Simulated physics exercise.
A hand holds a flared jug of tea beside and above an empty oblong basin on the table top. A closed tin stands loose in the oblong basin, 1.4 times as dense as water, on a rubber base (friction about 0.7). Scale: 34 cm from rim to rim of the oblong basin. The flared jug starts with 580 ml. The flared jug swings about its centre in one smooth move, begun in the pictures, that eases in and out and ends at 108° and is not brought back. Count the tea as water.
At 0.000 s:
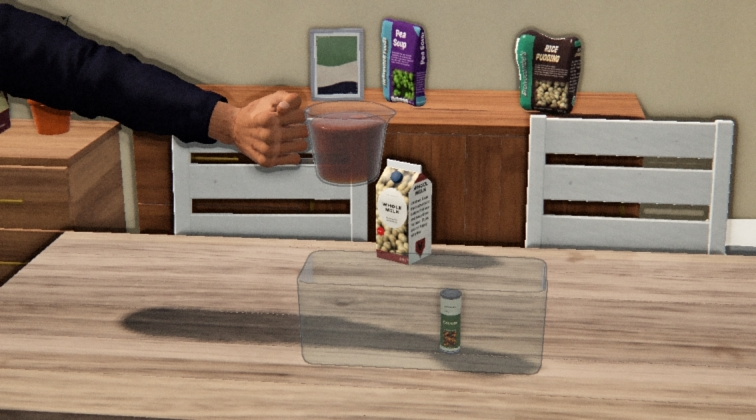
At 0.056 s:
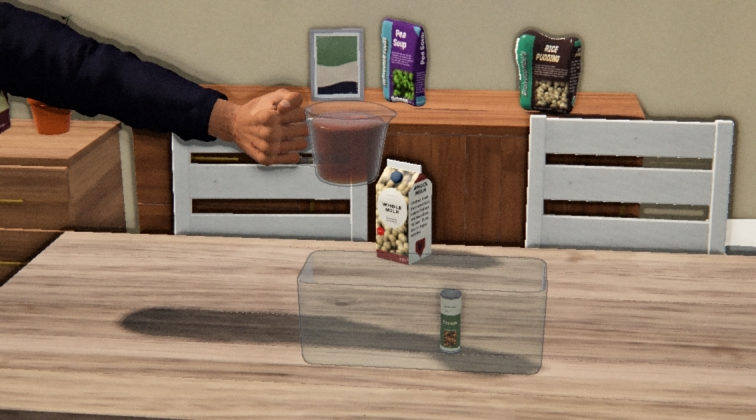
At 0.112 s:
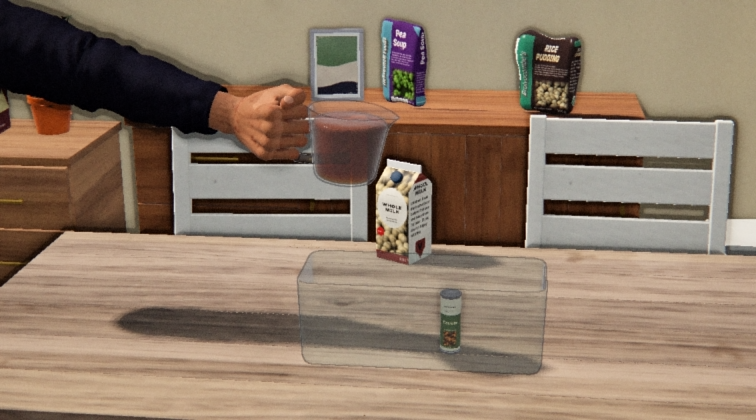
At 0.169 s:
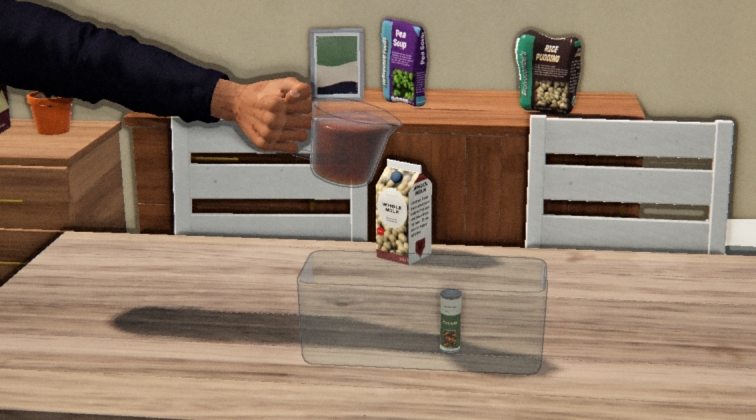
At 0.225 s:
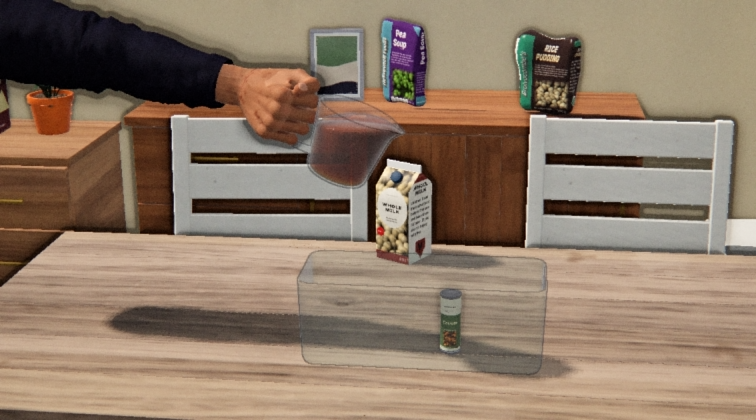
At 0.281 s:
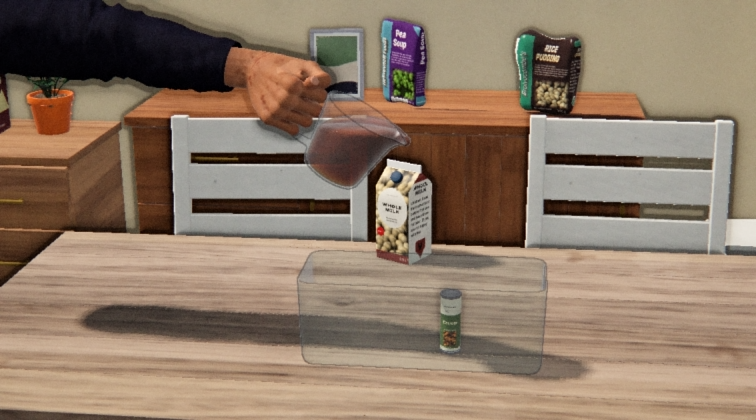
Above a wooden table, a hand held a clear jug of reddish-brown liquid, keeping it almost still before smoothly tilting it rightward over an empty see-through basin with a small closed container inside.
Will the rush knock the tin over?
The tin topples.
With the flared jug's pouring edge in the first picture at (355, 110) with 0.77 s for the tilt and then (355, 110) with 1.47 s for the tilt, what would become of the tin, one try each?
First it keeps standing; then it keeps standing.
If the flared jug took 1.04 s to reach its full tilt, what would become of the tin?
The tin topples.
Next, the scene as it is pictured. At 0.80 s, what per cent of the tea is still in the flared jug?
Near 4 in a hundred.
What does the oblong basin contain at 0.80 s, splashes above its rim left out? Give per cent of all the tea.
Near 84 in a hundred.
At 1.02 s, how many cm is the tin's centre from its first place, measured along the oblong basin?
About 8 cm.
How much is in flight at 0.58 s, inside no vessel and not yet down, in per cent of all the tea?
Near 36 in a hundred.
Then, 0.58 s in, the tilt is 92° and 42 per cent is still to pour; the tin stands where it began.
Then, 0.80 s in, the tilt is 108° and 4 per cent is still to pour; the tin stands 1 cm from where it began.
Then, 1.02 s in, the tilt is 108° and 0 per cent is still to pour; the tin lies on its side.
Then, 1.27 s in, the tilt is 108° and 0 per cent is still to pour; the tin lies on its side.
Finally, the tin lies on its side.
